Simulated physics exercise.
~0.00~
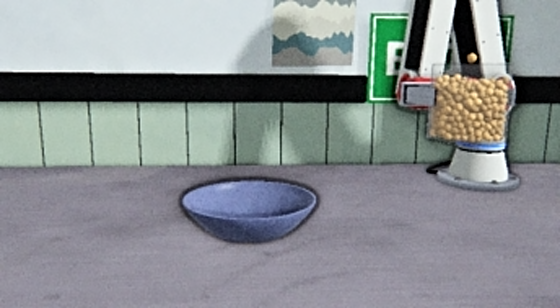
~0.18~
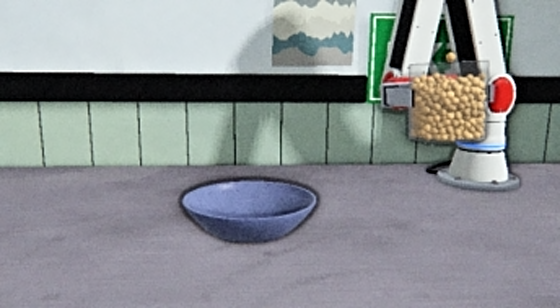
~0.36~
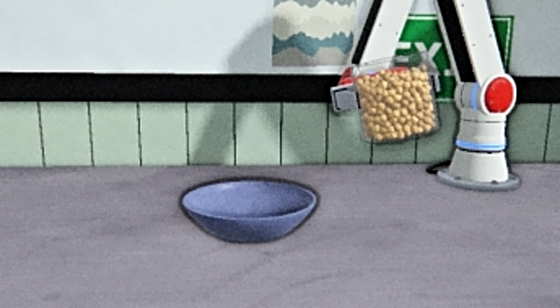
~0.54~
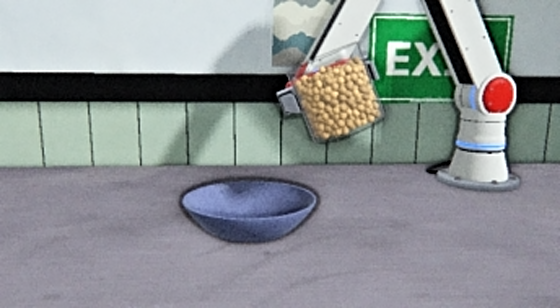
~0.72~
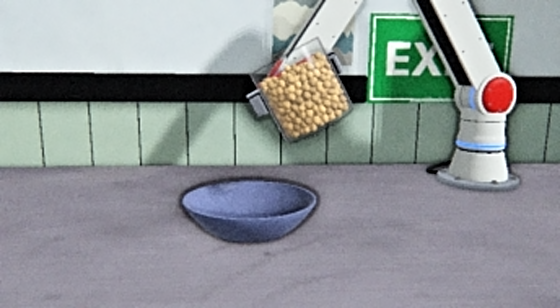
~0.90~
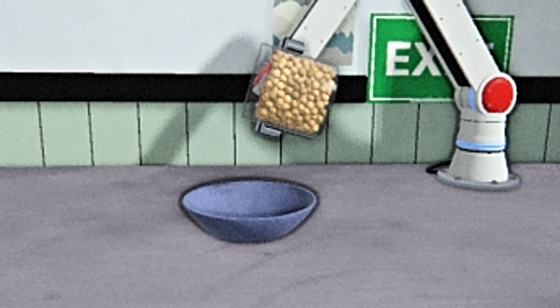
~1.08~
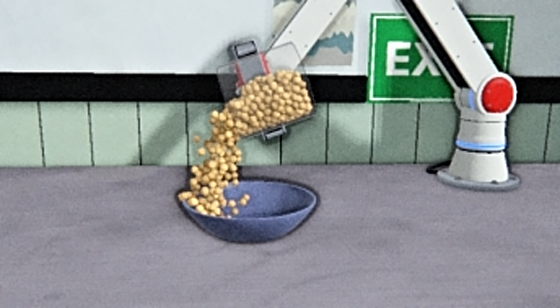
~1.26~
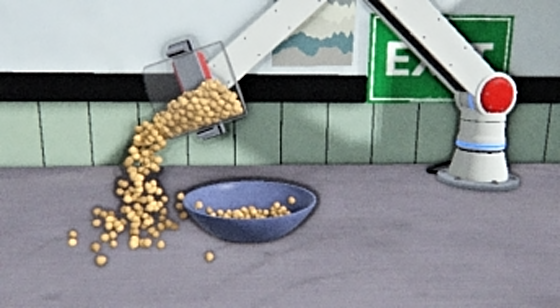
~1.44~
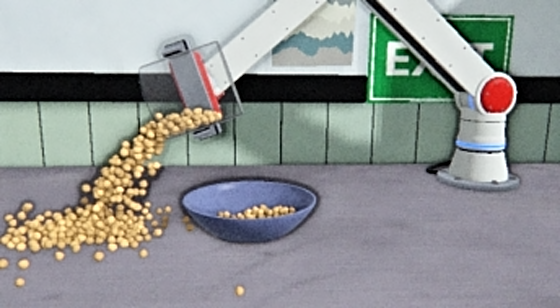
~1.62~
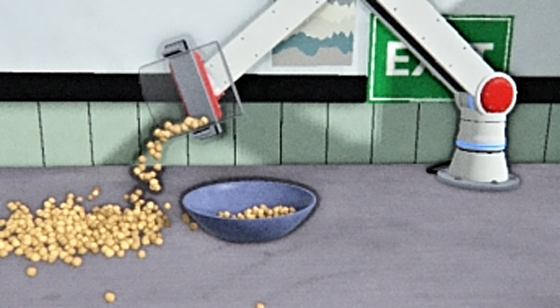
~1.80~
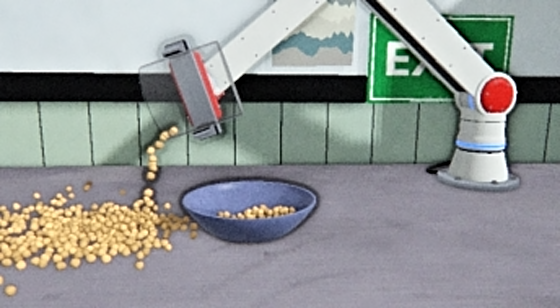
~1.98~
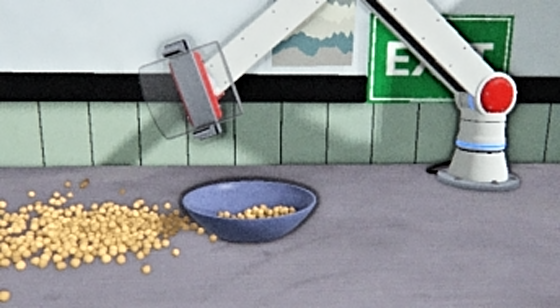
We see a robot arm carry a clear beaker of dried chickpeas left toward a blue bowl and tip it, pouring some into the bowl before moving past its left side, spilling most across the table until the beaker is empty and the arm stops.
